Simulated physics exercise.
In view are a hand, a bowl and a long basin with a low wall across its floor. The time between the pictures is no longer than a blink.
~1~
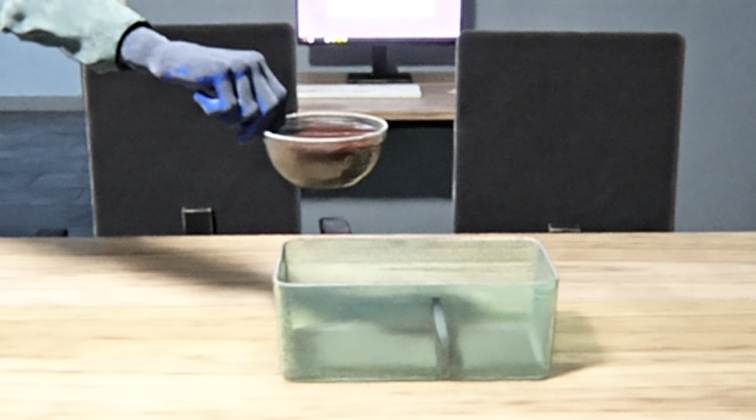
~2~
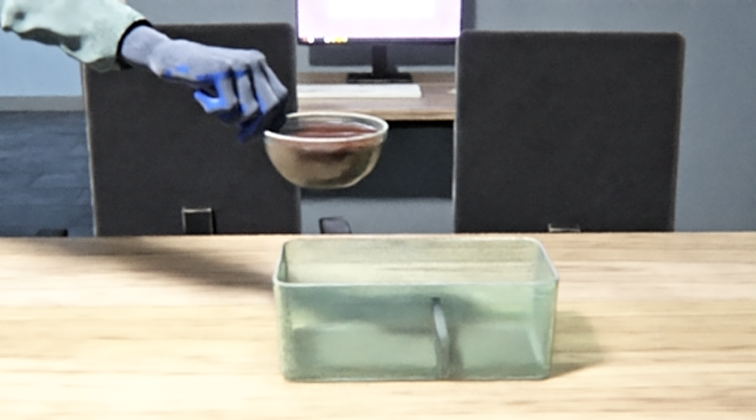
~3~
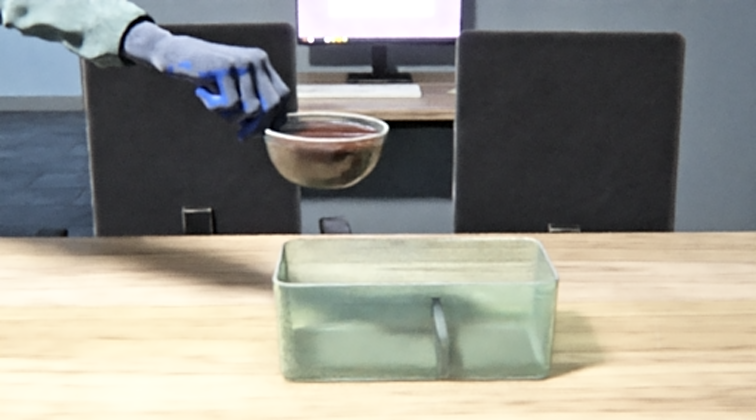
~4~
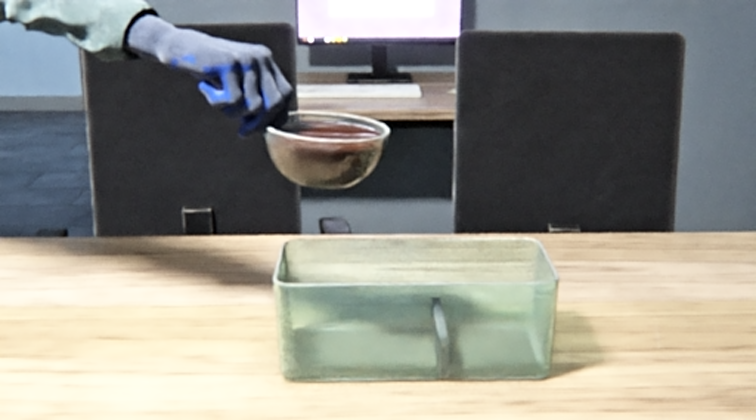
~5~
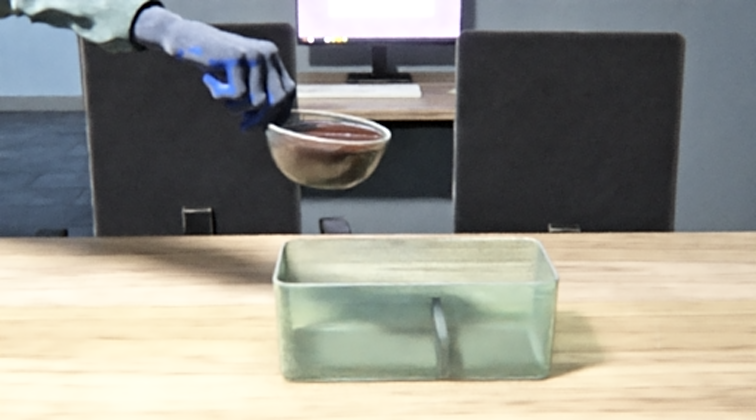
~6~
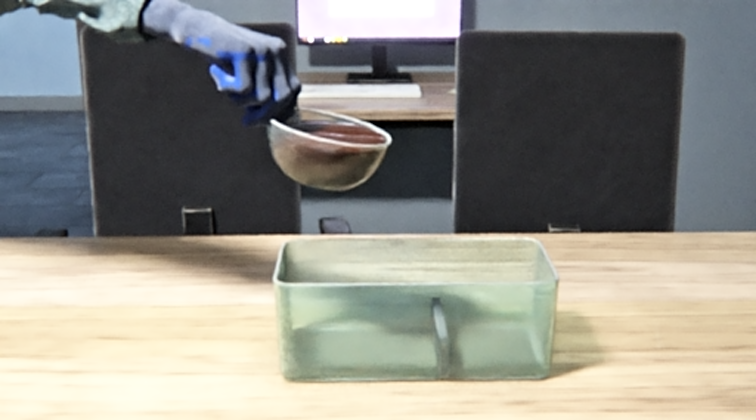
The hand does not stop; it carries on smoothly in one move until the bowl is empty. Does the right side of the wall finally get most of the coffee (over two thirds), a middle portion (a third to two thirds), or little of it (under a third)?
It gets a middle portion.
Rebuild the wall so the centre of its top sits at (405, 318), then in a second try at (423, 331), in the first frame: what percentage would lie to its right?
In order, some 80 and 65 in a hundred.
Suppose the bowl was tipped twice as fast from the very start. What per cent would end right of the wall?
Around 25 in a hundred.
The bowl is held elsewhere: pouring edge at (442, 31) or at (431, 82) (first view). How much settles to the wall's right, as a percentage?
Roughly 80 per cent, then roughly 85 per cent.
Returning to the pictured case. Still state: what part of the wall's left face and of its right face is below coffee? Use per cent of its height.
Roughly 30 percent left, 40 percent right.
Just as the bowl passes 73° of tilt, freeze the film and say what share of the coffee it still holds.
Some 30 in a hundred has yet to spill out.
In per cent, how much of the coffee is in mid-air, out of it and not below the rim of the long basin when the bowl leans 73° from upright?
Airborne fraction: Approx. 40 %.
A moment on, the bowl is tipped part way and 32 per cent is still to pour, 8 is left of the wall and 19 right of it.
Next, the bowl is tipped right over and 0 per cent is still to pour, 47 is left of the wall and 49 right of it.
Then the bowl is tipped right over and 0 per cent is still to pour, 50 is left of the wall and 49 right of it.
Later the bowl is tipped right over and 0 per cent is still to pour, 50 is left of the wall and 49 right of it.
At rest 50 per cent lies left of the wall, 49 right of it and 1 outside.
